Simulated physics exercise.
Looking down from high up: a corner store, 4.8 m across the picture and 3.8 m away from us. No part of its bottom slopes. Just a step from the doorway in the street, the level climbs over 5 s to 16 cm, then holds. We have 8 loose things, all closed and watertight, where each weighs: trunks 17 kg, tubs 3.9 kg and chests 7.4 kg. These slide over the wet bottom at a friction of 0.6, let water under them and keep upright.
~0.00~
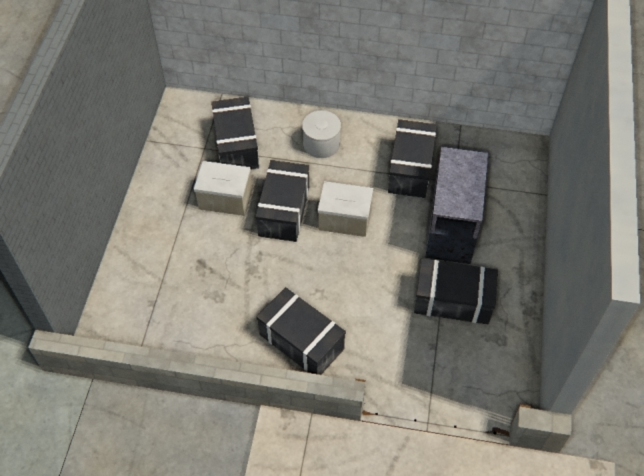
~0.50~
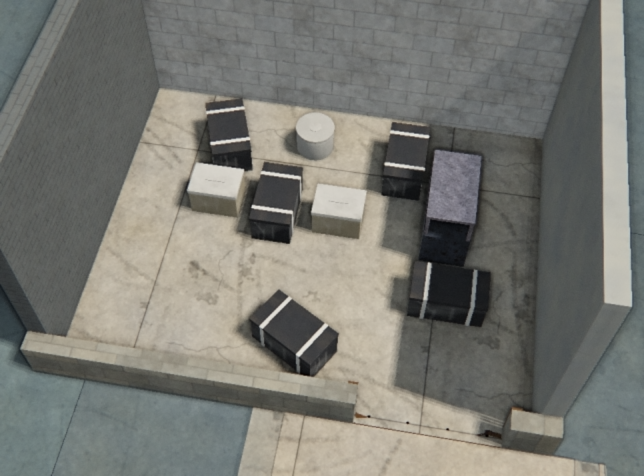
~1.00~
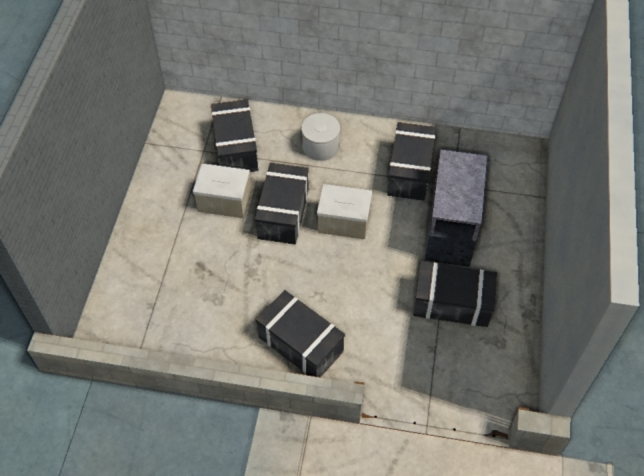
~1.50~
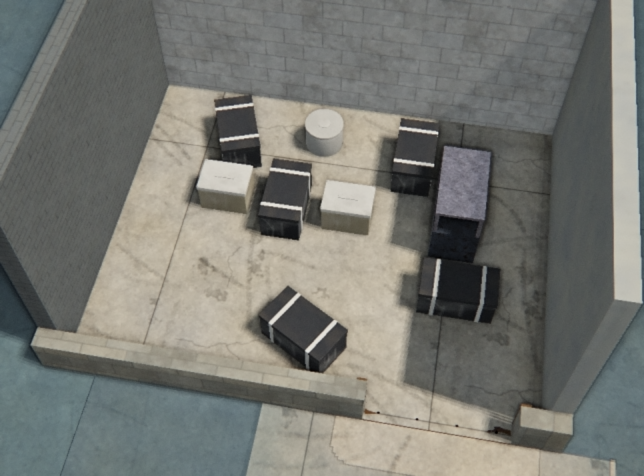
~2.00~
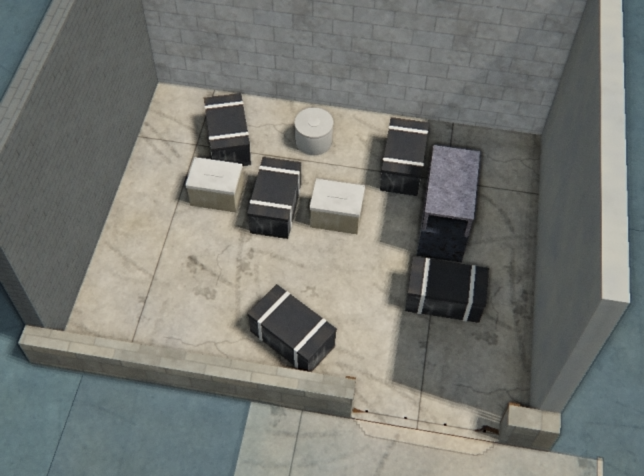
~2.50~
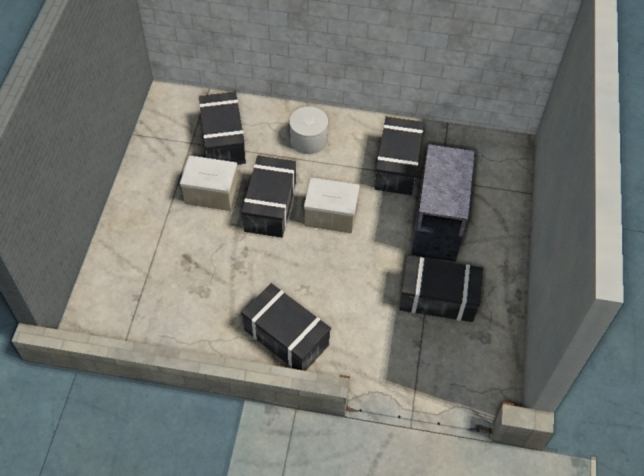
The video shows a high view of a walled room where dark strapped chests, pale boxes and a round tub stay still, while bluish water covers the ground outside, then spreads over the paving up to the doorway.
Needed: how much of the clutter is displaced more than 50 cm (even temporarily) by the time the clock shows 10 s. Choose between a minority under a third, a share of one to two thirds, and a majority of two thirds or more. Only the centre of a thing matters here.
A minority under a third.
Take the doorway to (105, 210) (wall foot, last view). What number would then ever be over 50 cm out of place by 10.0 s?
The answer then is 6.
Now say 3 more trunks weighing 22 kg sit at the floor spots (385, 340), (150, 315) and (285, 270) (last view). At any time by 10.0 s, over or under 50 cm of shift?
In order: Above the mark, below the mark, below the mark.
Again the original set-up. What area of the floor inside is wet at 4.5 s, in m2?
Flooded: Near 2.5 m2.
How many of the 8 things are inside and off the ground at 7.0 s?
It comes to 1 of them.
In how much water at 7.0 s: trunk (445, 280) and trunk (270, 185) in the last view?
7 and 3 cm.
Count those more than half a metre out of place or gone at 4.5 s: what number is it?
It comes to 0.
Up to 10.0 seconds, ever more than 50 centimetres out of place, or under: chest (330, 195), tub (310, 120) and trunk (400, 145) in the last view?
So that's beyond it for the first, beyond it for the second and inside it for the last.
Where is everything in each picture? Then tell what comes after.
The first picture shows a trunk at (414, 148), on the bottom; a tub at (322, 125) rests on the ground; 0.0 m2 under water; 0 of 8 have shifted.
The second picture shows a trunk at (407, 150) rests on the ground; a tub at (315, 127) rests on the ground; water covers 0.0 m2; 0 of 8 have shifted.
The third picture shows a trunk at (413, 150) rests on the ground; a tub at (321, 128), on the bottom; 0.0 m2 under water; 0 of 8 have shifted.
The fourth picture shows a trunk at (416, 147) rests on the ground; a tub at (324, 124) rests on the ground; water covers 0.0 m2; 0 of 8 have shifted.
The fifth picture shows a trunk at (406, 146), on the bottom; a tub at (314, 122), on the bottom; water covers 0.0 m2; 0 of 8 have shifted.
The sixth picture shows a trunk at (400, 145), on the bottom; a tub at (309, 121) rests on the ground; 0.0 m2 under water; 0 of 8 have shifted.
After 3.5 s 0 of 8 are over 50 cm from their spots; 0 afloat.
After 4.5 s 0 of 8 are over 50 cm from their spots; 0 afloat.
After 7.0 s 0 of 8 are over 50 cm from their spots; 1 afloat.
After 10.0 s 2 of 8 are over 50 cm from their spots, and 2 have been at some point; 4 afloat.
